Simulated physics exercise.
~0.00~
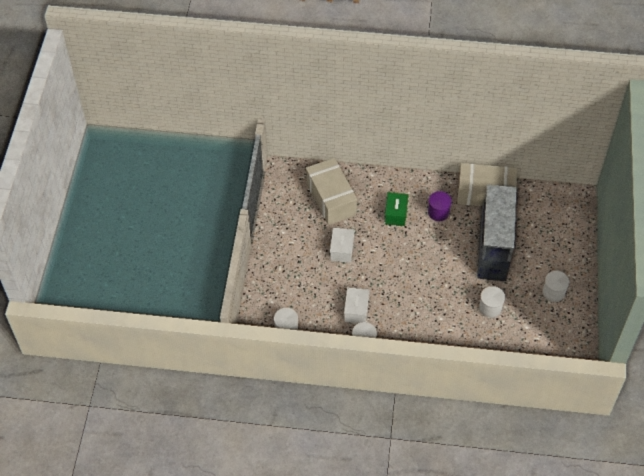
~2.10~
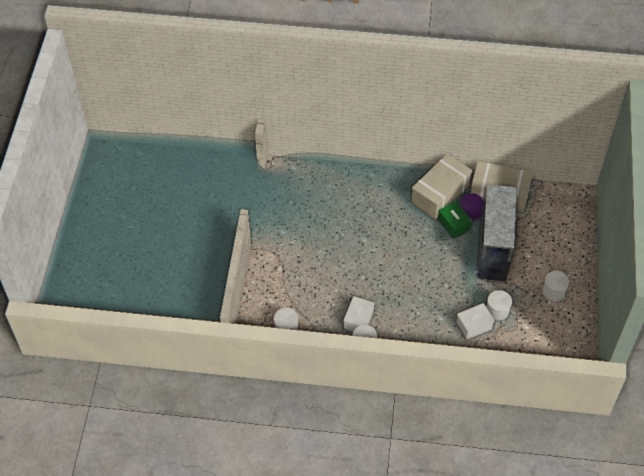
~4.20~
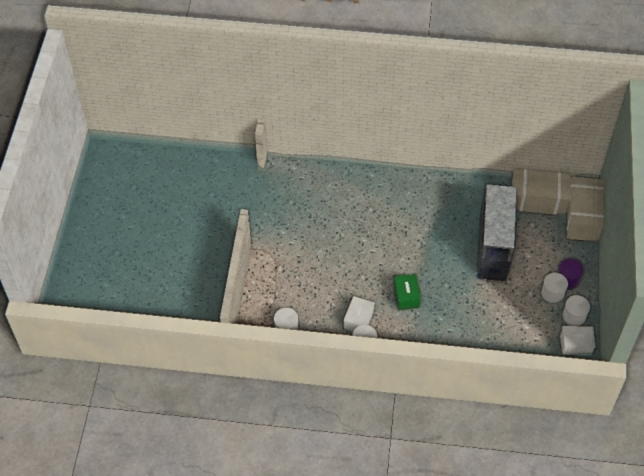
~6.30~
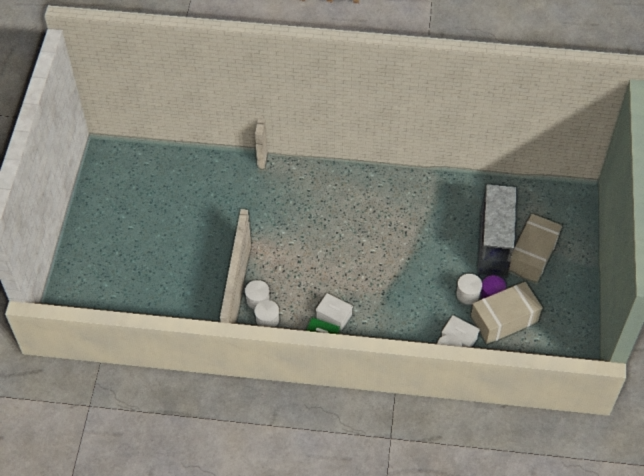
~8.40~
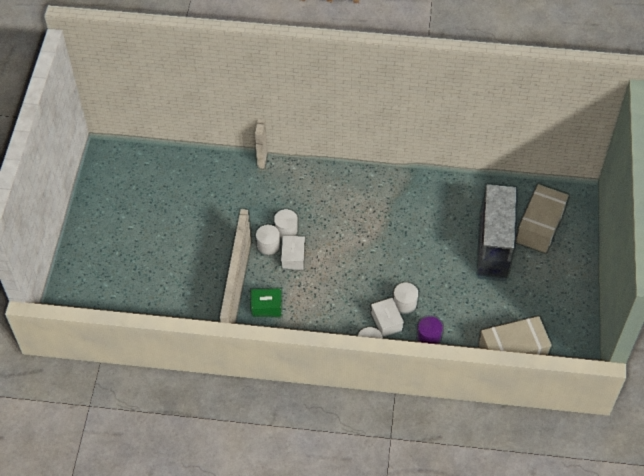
In a walled basement seen from above, still water fills the left side behind a partition, while boxes, pale pails, a green tote and a purple pail rest on the speckled floor to the right. The door in the partition gives way and water surges through, shoving the tan trunks, tote and purple pail rightward toward a gray block. The flow spreads around the block, carrying several items to the right wall. Then the loose things drift back leftward along the near wall. Finally, the green tote floats beside the partition, and the purple pail floats near the front wall.
